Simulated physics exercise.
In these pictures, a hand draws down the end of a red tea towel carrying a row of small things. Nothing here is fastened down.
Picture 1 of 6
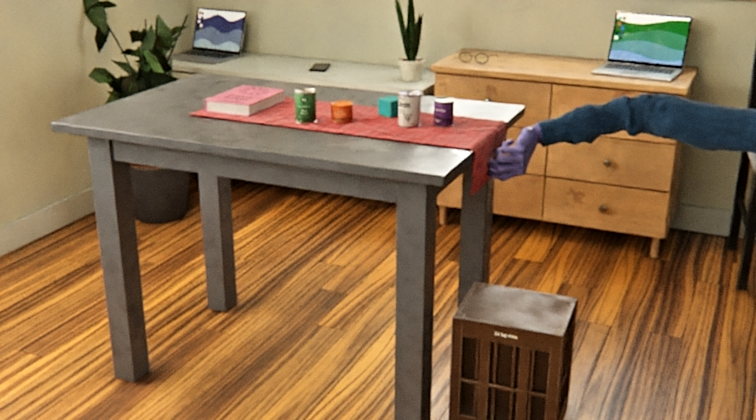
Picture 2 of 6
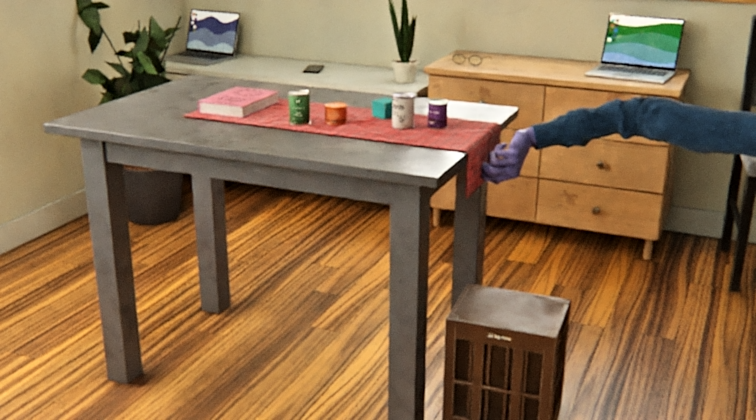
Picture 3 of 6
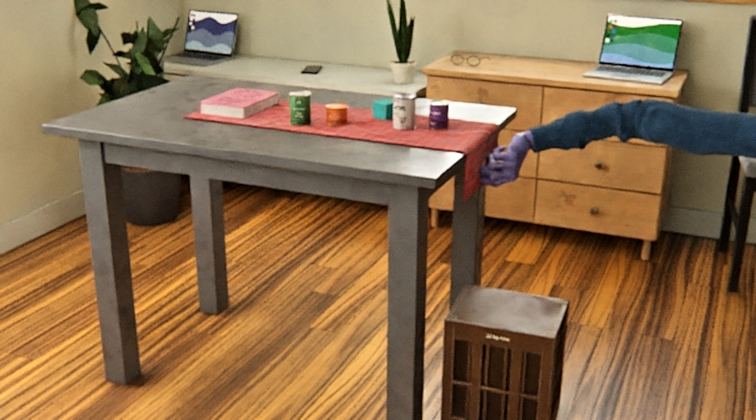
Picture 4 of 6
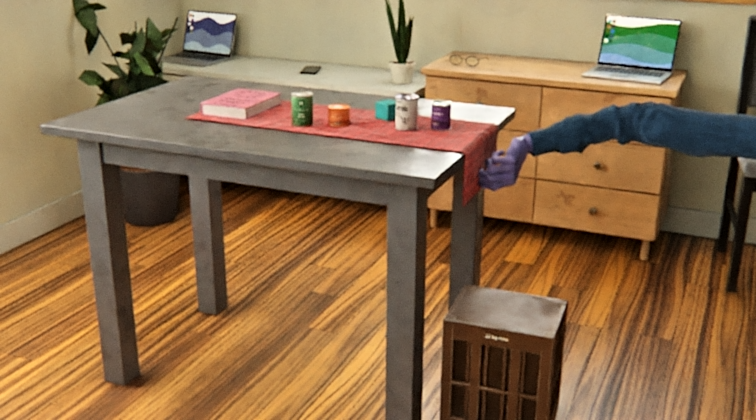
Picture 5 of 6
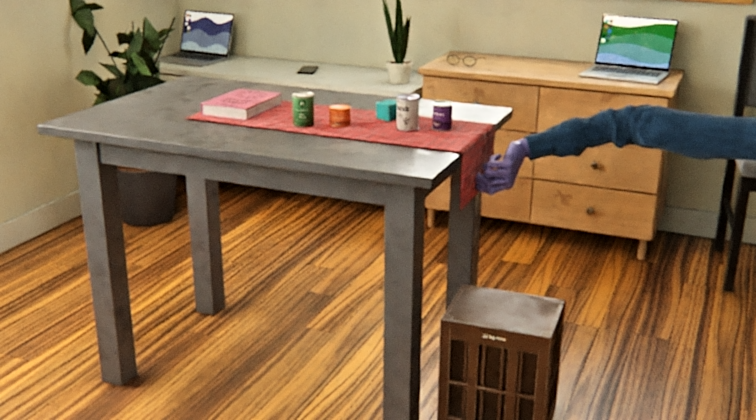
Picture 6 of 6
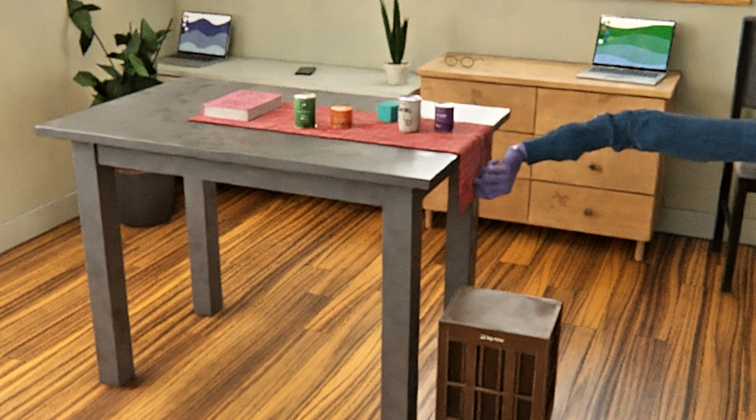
In a room with a wooden floor, a gloved hand reaching in from the right grips the end of a red cloth on a grey table. The hand draws the hanging end down slightly, while the pink book, green can, orange pot, turquoise cube, white can and purple can stay upright, barely shifting.
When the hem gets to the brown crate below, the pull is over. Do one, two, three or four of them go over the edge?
Exactly three drop.
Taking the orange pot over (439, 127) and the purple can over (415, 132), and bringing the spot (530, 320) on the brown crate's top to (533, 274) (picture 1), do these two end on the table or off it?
Orange pot is gone, purple can is gone.
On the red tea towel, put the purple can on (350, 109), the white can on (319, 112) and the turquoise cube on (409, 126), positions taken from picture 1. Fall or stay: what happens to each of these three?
The purple can will stay where it is, the white can will stay where it is, the turquoise cube will end up off.
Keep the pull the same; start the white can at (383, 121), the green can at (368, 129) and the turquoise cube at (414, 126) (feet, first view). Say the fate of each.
The white can ends up off; the green can ends up off; the turquoise cube ends up off.
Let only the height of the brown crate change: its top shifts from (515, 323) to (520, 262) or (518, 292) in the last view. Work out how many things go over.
First case 1, second 2.
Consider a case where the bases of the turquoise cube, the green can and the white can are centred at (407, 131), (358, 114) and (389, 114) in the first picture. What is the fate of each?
The turquoise cube drops off; the green can remains up; the white can falls.
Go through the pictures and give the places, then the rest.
Hem (472, 197); purple can (444, 99); white can (410, 93); turquoise cube (391, 99); orange pot (342, 103); green can (305, 91); top of the crate (530, 320), in the first frame.
Hem (466, 200); purple can (438, 101), in the second frame.
Hem (464, 203); white can (405, 95), in the third frame.
Hem (463, 207); turquoise cube (388, 102); top of the crate (520, 322), in the fourth frame.
Hem (460, 211); orange pot (340, 107), in the fifth frame.
Hem (459, 216); purple can (445, 104); white can (410, 98); turquoise cube (391, 104); orange pot (342, 108); green can (305, 96), in the sixth frame.
Soon after, hem near (475, 261); purple can gone.
After that, hem on the crate; purple can, white can and turquoise cube gone.
In the end, hem on the crate; purple can, white can and turquoise cube gone. The count of fallen things is three.
